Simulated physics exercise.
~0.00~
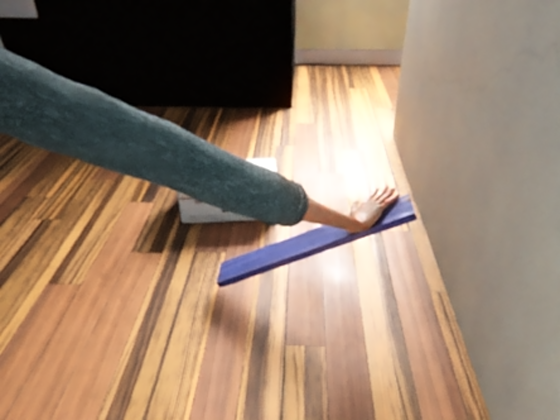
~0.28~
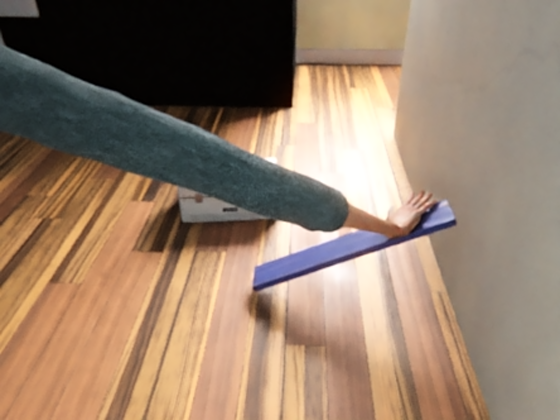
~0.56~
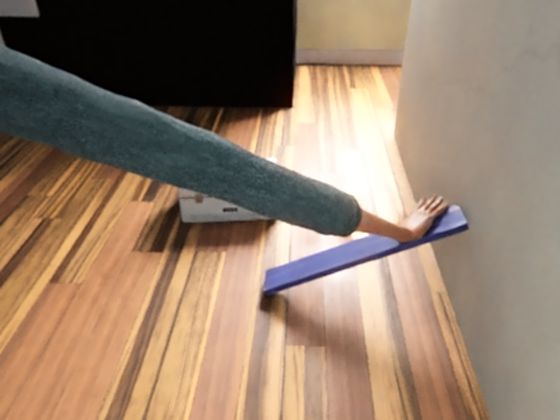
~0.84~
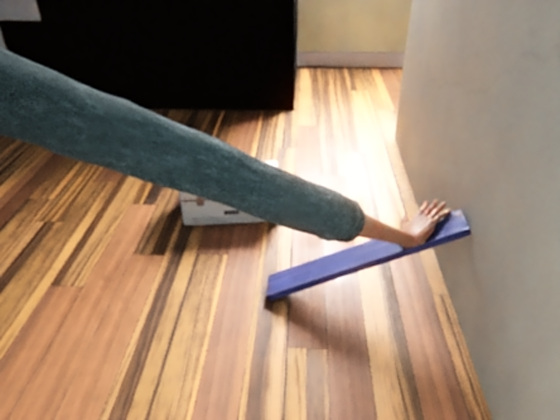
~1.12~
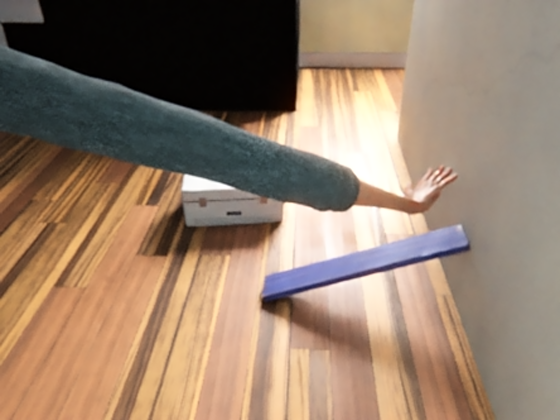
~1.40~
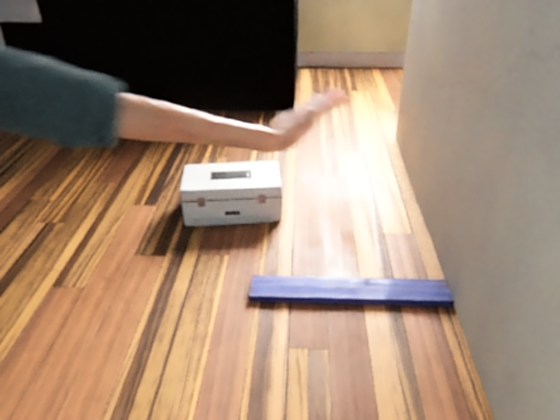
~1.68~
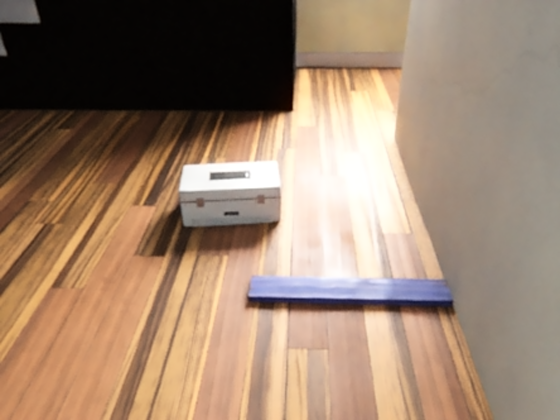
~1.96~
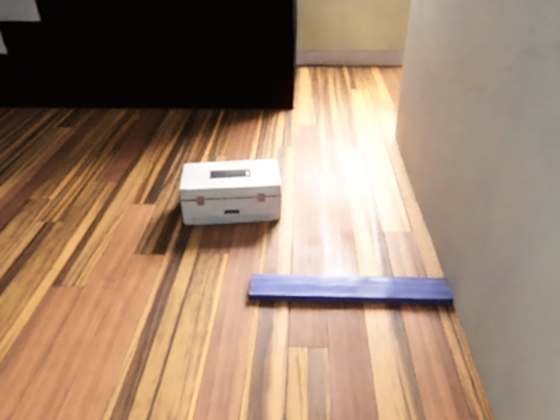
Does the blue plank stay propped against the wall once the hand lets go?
No, the plank gives way after the hand lets go and slides down, ending up lying on the floor.
